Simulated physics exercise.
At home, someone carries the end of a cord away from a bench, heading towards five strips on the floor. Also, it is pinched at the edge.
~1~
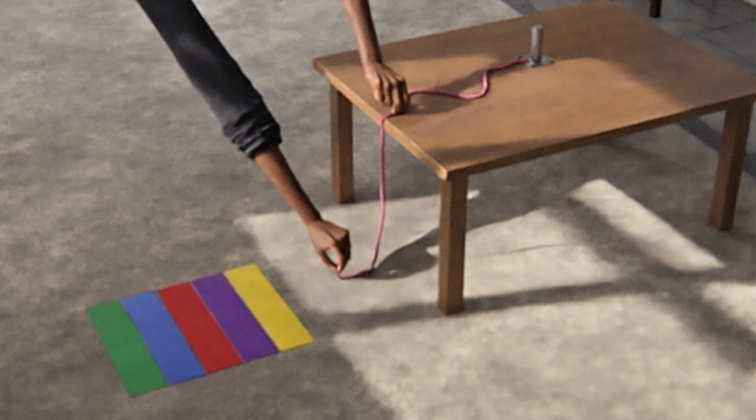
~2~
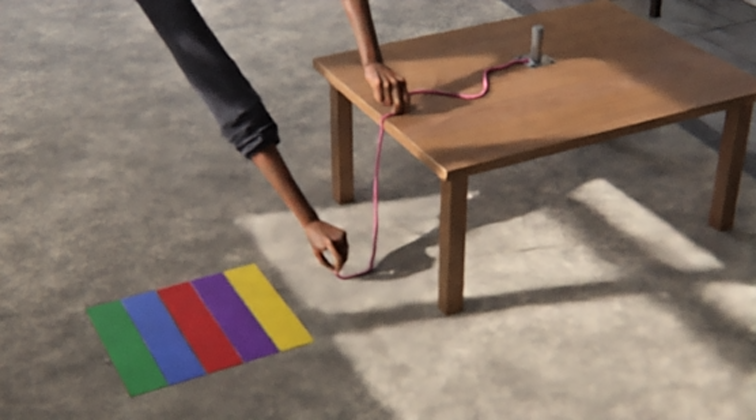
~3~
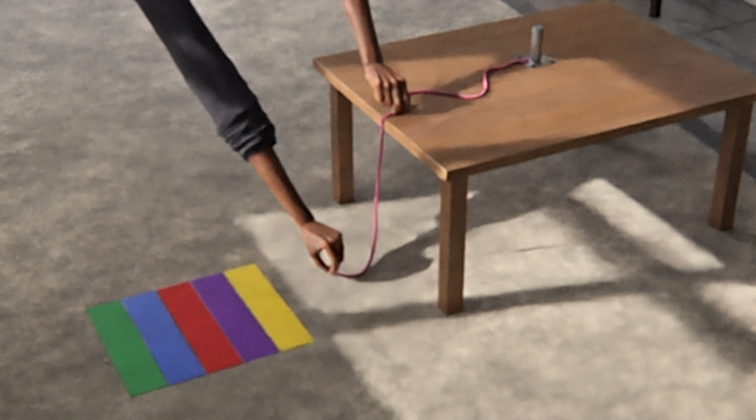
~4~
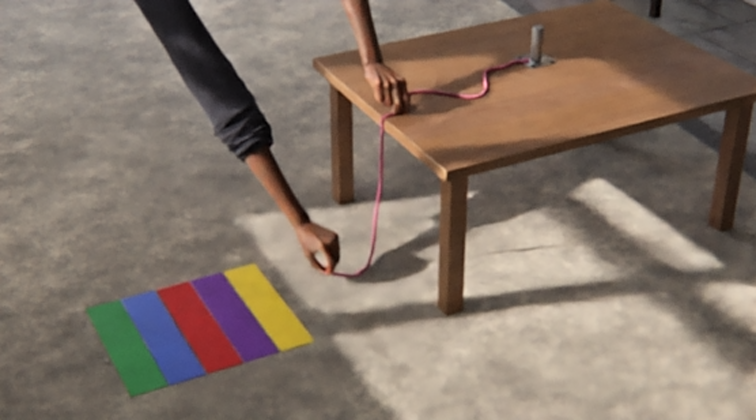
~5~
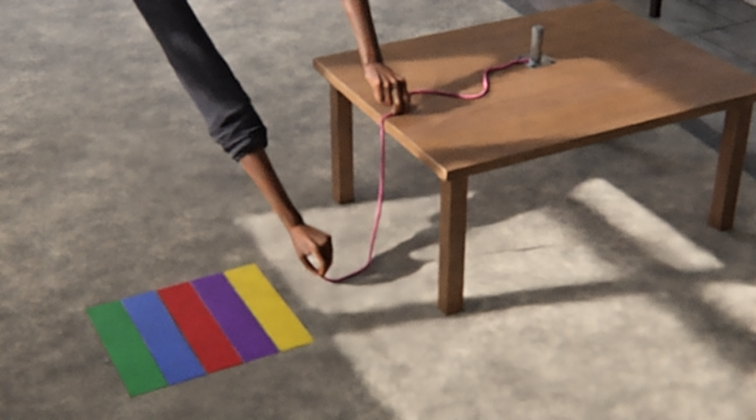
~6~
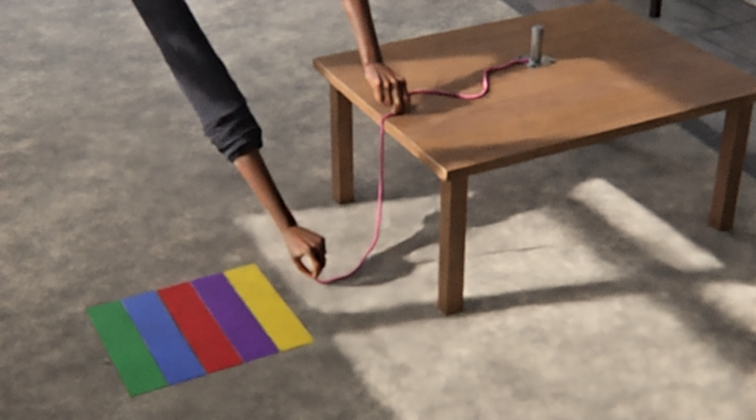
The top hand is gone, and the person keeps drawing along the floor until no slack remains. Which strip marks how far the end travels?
The blue strip.
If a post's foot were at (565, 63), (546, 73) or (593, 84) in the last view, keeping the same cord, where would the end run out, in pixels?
About (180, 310), (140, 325) and (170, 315).
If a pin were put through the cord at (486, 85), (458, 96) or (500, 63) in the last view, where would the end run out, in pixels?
For the three tries you'd see (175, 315), (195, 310) and (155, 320).
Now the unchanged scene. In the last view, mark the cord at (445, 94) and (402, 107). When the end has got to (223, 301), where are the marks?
(411, 101) and (369, 141).
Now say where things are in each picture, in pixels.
End (337, 269); yellow (287, 331); purple (251, 342); red (216, 352); blue (179, 363); green (141, 374), in the first picture.
End (335, 269); cord through (505, 67) (484, 92) (417, 92) (384, 121) (376, 195) (372, 258), in the second picture.
End (330, 271), in the third picture.
End (326, 272); cord through (505, 67) (484, 92) (417, 92) (384, 121) (379, 194) (370, 259), in the fourth picture.
End (319, 274), in the fifth picture.
End (313, 276); cord through (505, 67) (484, 92) (417, 92) (384, 121) (381, 194) (364, 259), in the sixth picture.
Soon after, end near (223, 301); over purple.
Then, end near (179, 313); over red.
At full stretch, end near (153, 320); over blue. The end stops over the blue strip.
